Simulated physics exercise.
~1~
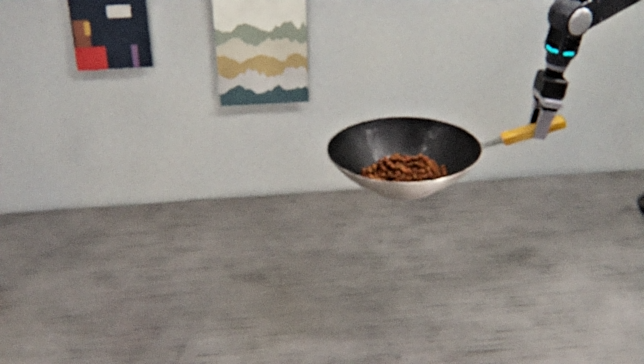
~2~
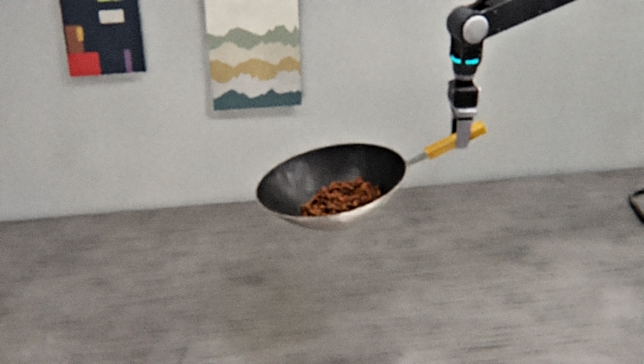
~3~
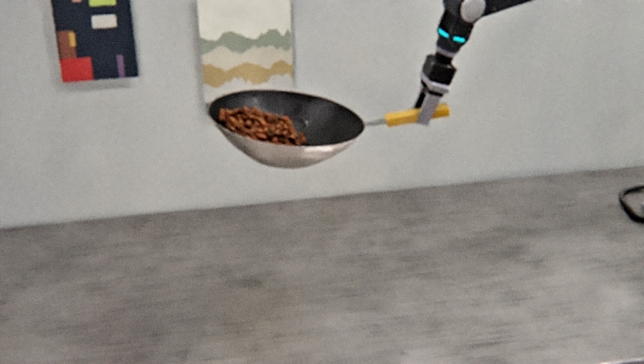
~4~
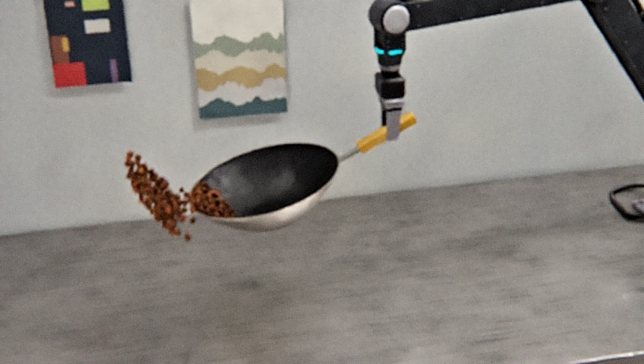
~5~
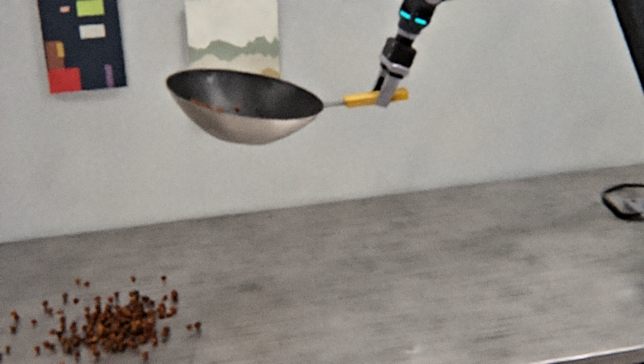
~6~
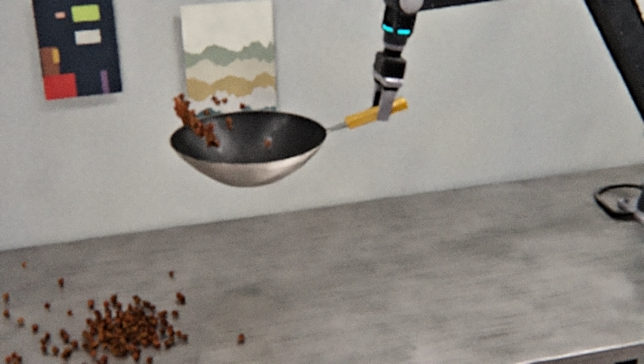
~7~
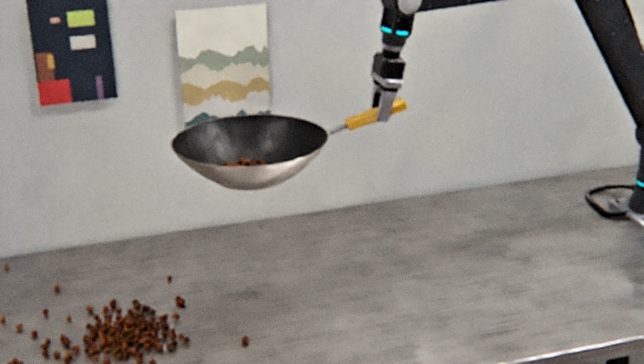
A black robot arm with glowing blue rings holds a dark-lined, silvery wok by its yellow handle above a grey table, seen from the side against a pale wall with two colourful hangings. Small reddish-brown pellets lie heaped in the wok. The arm carries it left, dipping and then lifting it as the heap slides toward the far rim. It dips and tips forward, and many pellets spill over the left edge. The wok swings up and tilts back, tossing up a few pellets that drop back inside. It ends level and still, a small portion inside and most scattered on the table at lower left.
